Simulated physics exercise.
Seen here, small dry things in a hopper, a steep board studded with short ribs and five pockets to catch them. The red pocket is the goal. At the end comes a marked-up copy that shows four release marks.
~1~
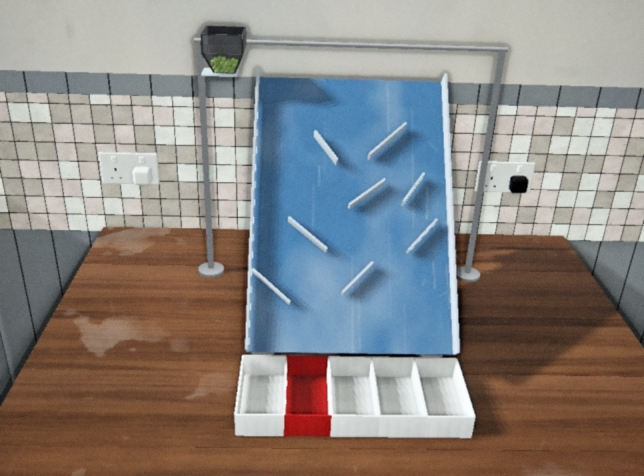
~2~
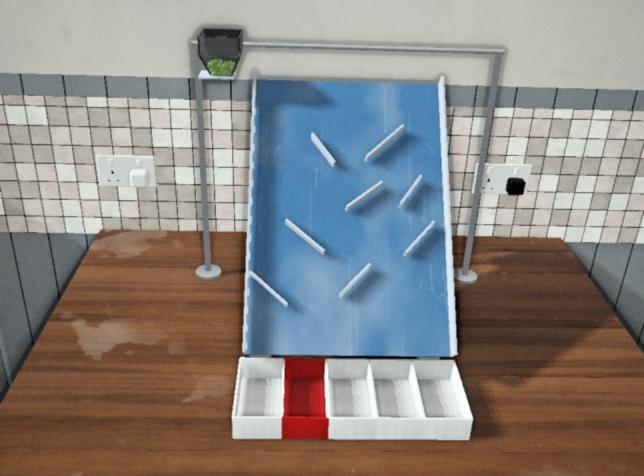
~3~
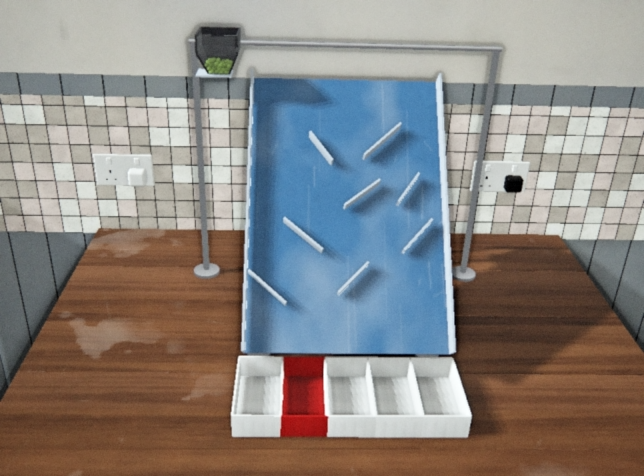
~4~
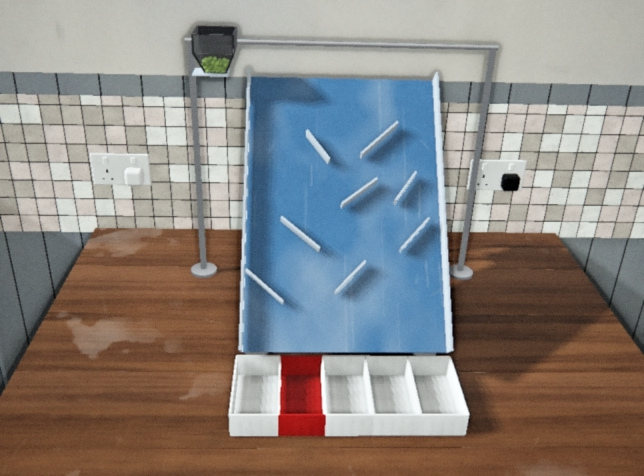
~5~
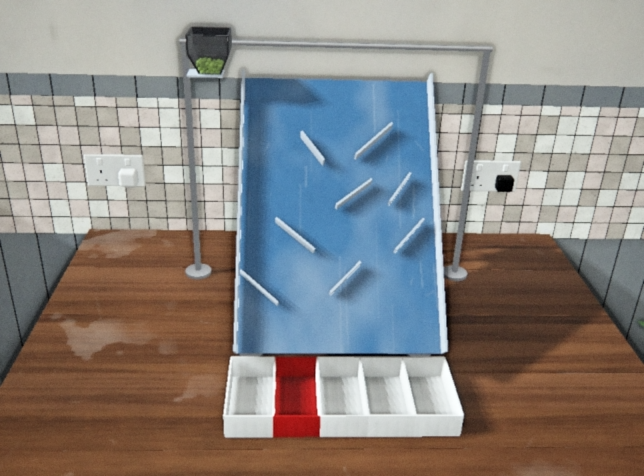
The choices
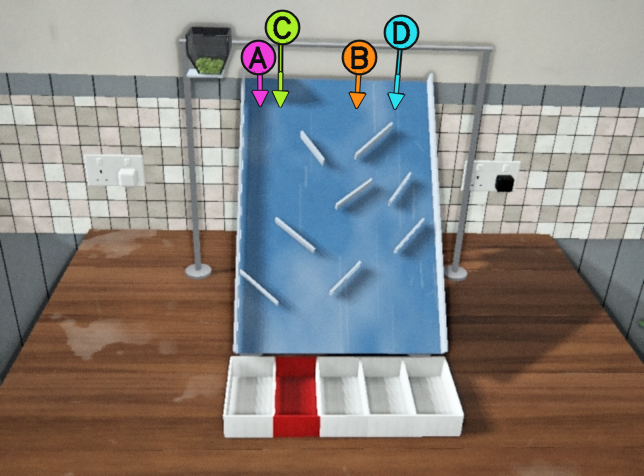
The clip shows a hopper holding small green pieces above the upper left of a steep blue board with angled ribs and five pockets below, one red; the view shifts slightly while nothing in the setup visibly moves.
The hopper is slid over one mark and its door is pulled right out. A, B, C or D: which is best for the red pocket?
Go for B.
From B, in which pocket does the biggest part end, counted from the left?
The second from the left.
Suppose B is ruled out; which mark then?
C.
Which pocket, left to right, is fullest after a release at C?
The second.
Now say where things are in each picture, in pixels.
The first picture shows hopper at (225, 64), dried peas, door shut.
The second picture shows ribs (312, 133) to (335, 162), (367, 156) to (403, 125), (347, 206) to (382, 181).
The third picture shows ribs (399, 201) to (419, 173), (284, 218) to (323, 249), (404, 250) to (432, 219).
The fourth picture shows ribs (246, 269) to (283, 301), (336, 291) to (366, 261).
The fifth picture shows red pocket at (297, 425), number 2 of 5 from the left.
On the marked copy, mark A meets the board at (260, 100); mark B meets the board at (356, 102); mark C meets the board at (280, 100); mark D meets the board at (395, 103).
Choosing A, about half in the red pocket, about half in other pockets, a stray few outside the box.
Choosing B, nearly all in the red pocket, a small part in other pockets, a stray few outside the box.
Choosing C, about two thirds in the red pocket, about a quarter in other pockets, a stray few outside the box.
Choosing D, about a third in the red pocket, about a quarter in other pockets, about half outside the box.
